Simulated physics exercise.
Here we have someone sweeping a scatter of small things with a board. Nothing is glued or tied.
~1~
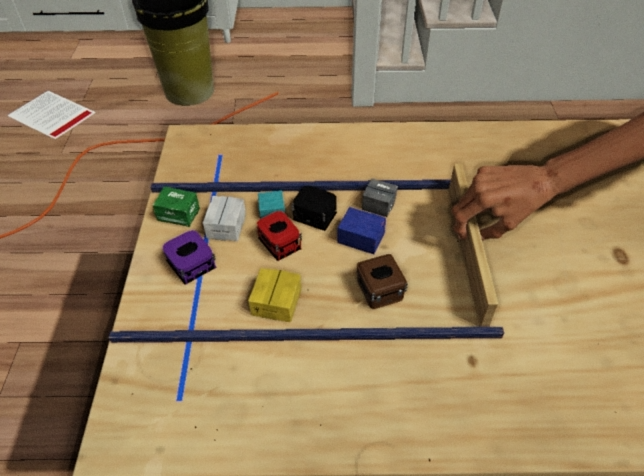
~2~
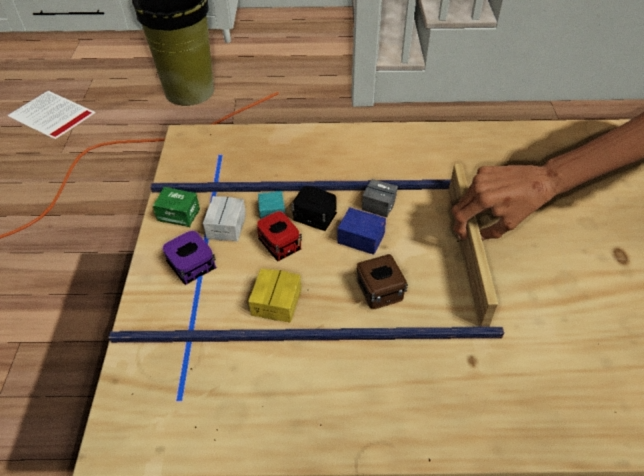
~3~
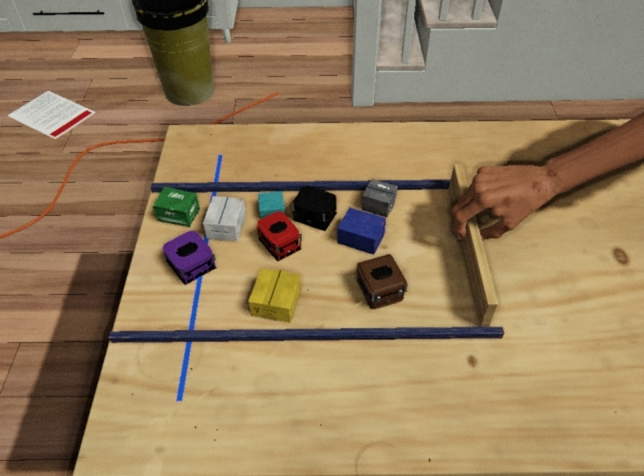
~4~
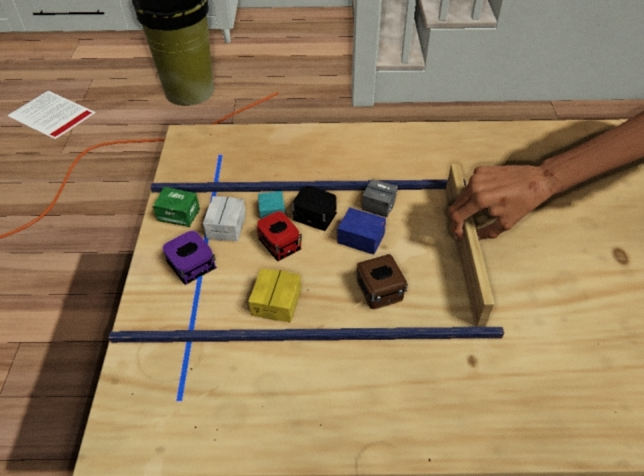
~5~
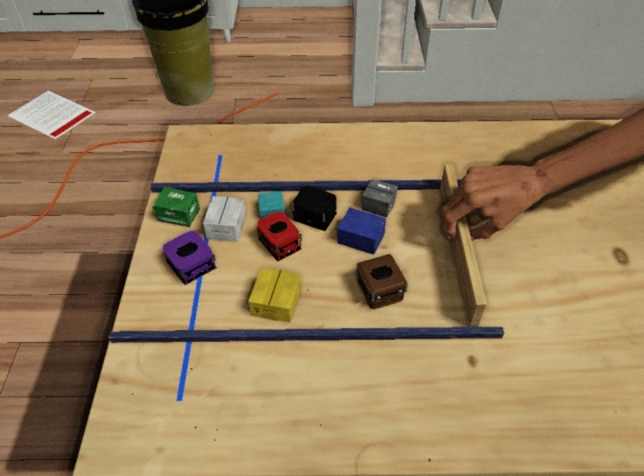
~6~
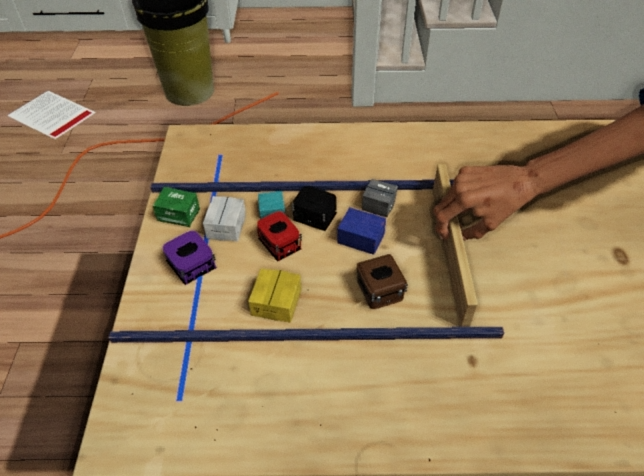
A hand sliding a wooden board slightly left between two dark rails, toward scattered colourful blocks that stay still on a table.
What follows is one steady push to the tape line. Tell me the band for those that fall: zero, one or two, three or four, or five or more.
Here the number that fall off is three or four.
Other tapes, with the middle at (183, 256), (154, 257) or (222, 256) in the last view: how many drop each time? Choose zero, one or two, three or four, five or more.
Taking them in turn, more than four; at least five; one or two.
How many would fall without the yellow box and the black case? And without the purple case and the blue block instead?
Fallen: 2, and 2 in the other try.
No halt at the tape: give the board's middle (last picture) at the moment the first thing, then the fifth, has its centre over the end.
About (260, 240), then (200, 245).
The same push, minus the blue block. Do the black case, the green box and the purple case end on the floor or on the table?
The black case does not fall, the green box drops off, the purple case stays on.
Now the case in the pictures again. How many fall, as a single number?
In all, 4 of them.
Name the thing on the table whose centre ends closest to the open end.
Foremost is the red case.
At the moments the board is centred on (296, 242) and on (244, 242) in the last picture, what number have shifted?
First 9, then 10.
Soon after, none off yet; green box at rest near (177, 207); purple case at rest near (189, 257); white box at rest near (225, 219).
At rest, the number that fall off is three or four; fallen, turquoise block, white box, purple case and green box.
